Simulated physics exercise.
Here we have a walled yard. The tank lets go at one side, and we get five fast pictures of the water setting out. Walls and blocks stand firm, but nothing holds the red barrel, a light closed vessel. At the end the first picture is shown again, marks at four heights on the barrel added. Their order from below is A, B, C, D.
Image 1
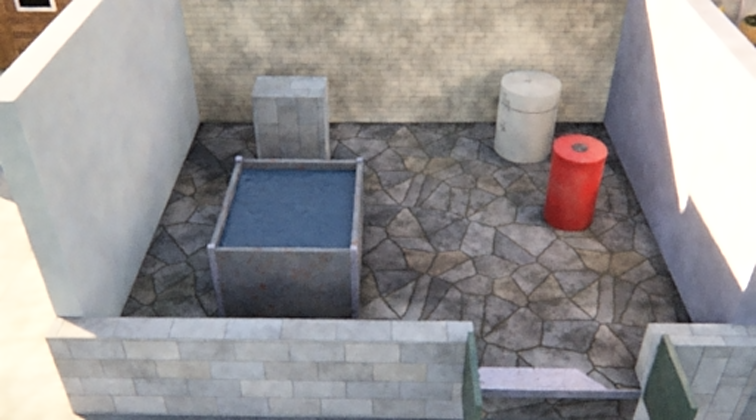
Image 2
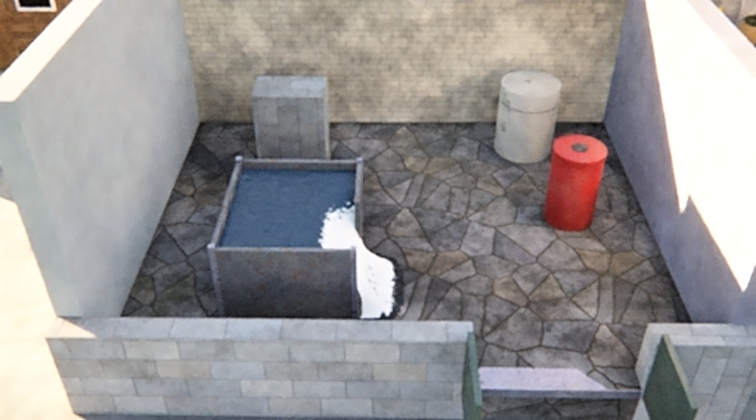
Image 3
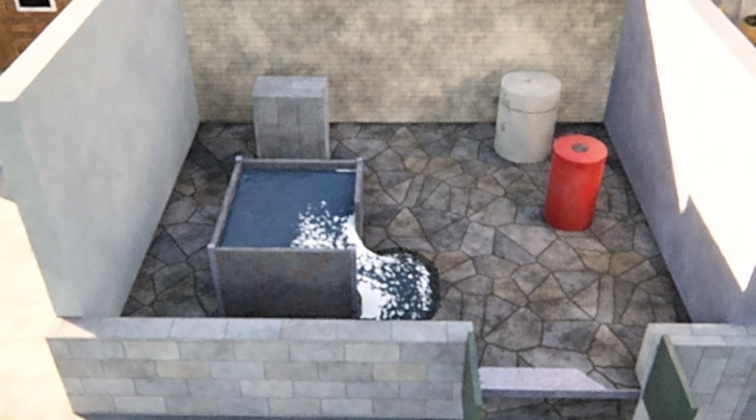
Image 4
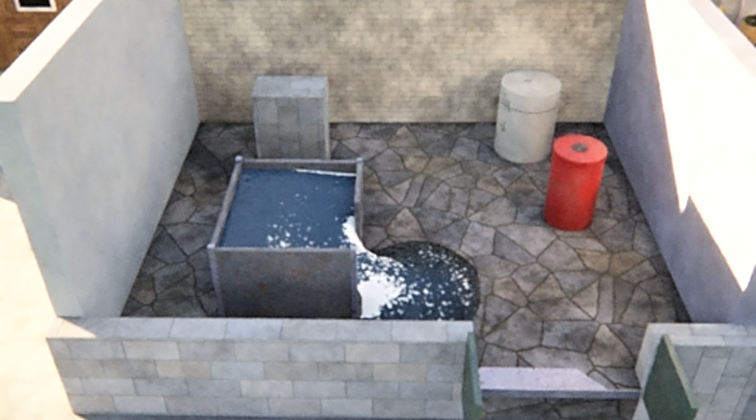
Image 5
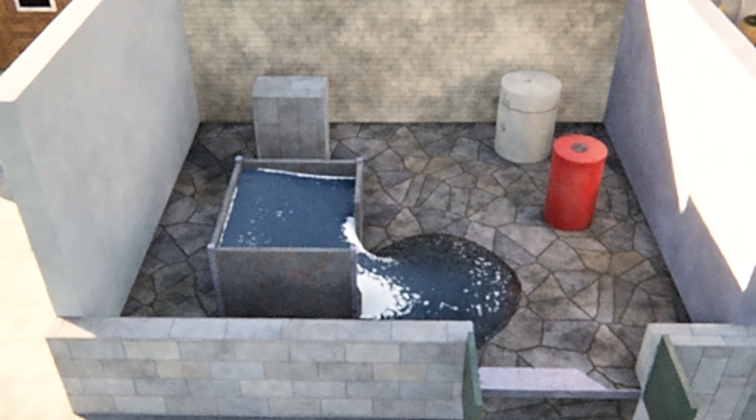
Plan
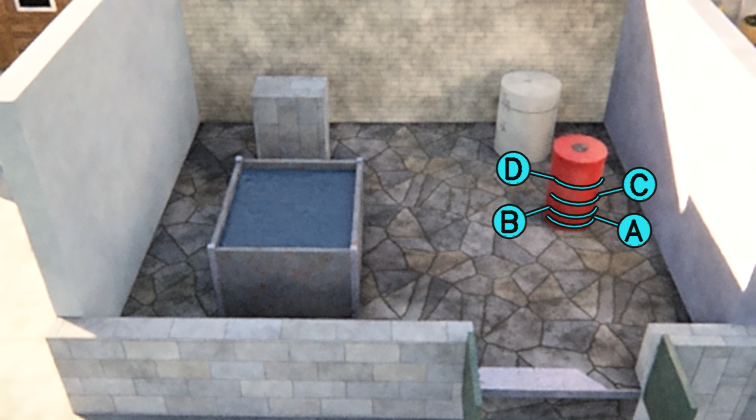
Water pours from the right side of a full tank and spreads across the stone ground.
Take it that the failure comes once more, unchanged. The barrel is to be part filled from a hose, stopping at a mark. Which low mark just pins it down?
Take B.
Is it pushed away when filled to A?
Yes, that goes wrong.
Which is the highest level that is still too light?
It is A.
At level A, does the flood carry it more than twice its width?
No, it does not.
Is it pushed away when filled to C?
No.
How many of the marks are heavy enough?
Three of the four.
On the marked copy, A at (574, 226); B at (576, 217); C at (578, 204); D at (581, 188); from the bottom up A, B, C, D.
If A is chosen, it is pushed about its own width away.
If B is chosen, it does not move.
If C is chosen, it does not move.
If D is chosen, it does not move.
